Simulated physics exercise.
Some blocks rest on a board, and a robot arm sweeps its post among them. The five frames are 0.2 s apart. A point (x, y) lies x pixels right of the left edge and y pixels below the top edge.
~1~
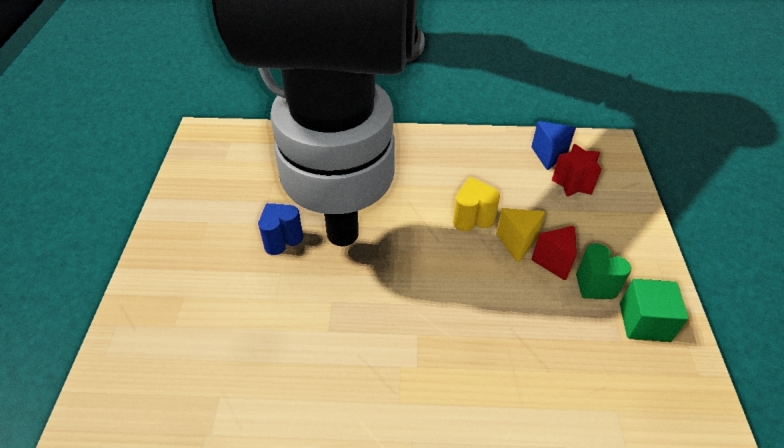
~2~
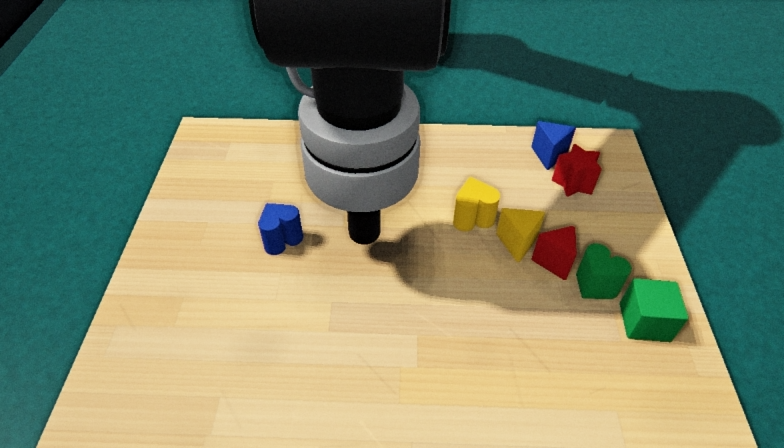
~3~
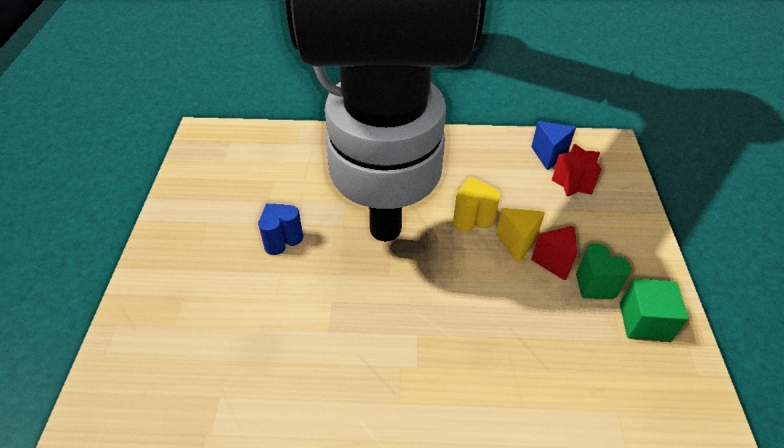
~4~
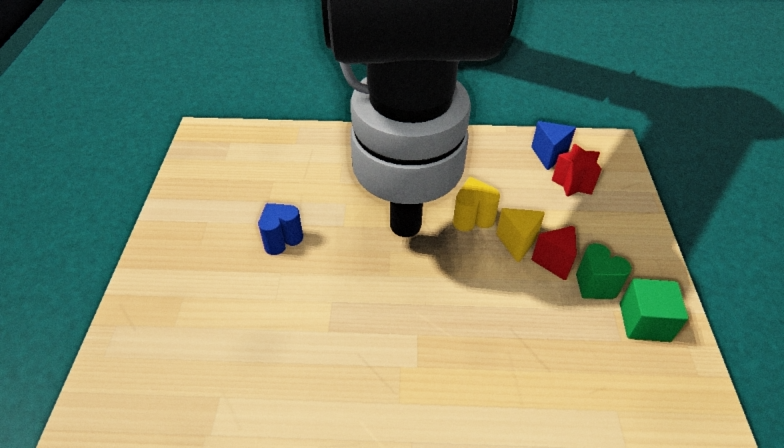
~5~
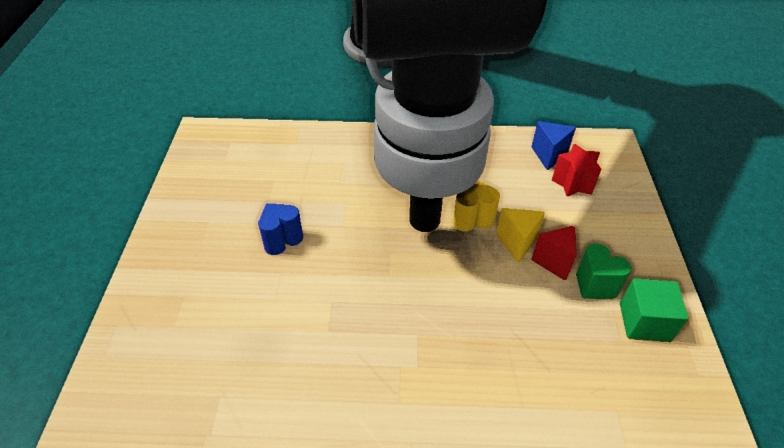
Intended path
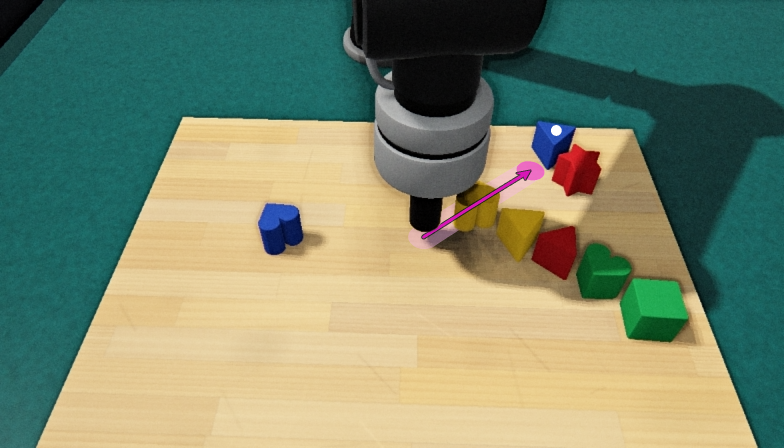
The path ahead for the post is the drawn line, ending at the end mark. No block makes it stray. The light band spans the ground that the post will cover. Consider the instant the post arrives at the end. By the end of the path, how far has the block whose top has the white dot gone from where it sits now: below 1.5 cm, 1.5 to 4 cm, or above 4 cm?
The distance will be below 1.5 cm.
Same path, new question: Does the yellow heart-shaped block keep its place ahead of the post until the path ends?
I expect not.
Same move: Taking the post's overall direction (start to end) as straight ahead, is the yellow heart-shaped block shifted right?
The answer is yes.
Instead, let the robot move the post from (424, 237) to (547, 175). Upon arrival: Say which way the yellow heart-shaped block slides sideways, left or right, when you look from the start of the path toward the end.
The answer is right: Facing from the path's start to its end, that's where the yellow heart-shaped block shifts.
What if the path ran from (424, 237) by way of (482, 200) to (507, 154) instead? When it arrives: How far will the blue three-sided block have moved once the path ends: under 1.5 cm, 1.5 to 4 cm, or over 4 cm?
Once the path is done, the blue three-sided block lies within 1.5 cm of its present place.
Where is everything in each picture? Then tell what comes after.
In the first picture, post tip (343, 236); block tops, yellow heart-shaped block (477, 193); blue three-sided block (556, 130).
In the second picture, post (365, 234); blocks unchanged.
In the third picture, post (386, 231); blocks unchanged.
In the fourth picture, post (406, 227); blocks unchanged.
In the fifth picture, post (425, 222); yellow heart-shaped block (477, 193); blue three-sided block (556, 130).
Path on the board, straight from (424, 237) to (530, 171); the dot is on the blue three-sided block.
What follows on the original path. One third of the way, post (465, 197); yellow heart-shaped block (503, 183), turned 20° clockwise.
Two thirds of the way, post (501, 175); yellow heart-shaped block (539, 176), turned 75° clockwise.
At the end, post (534, 155); yellow heart-shaped block (548, 172), turned 130° clockwise; blue three-sided block in place.
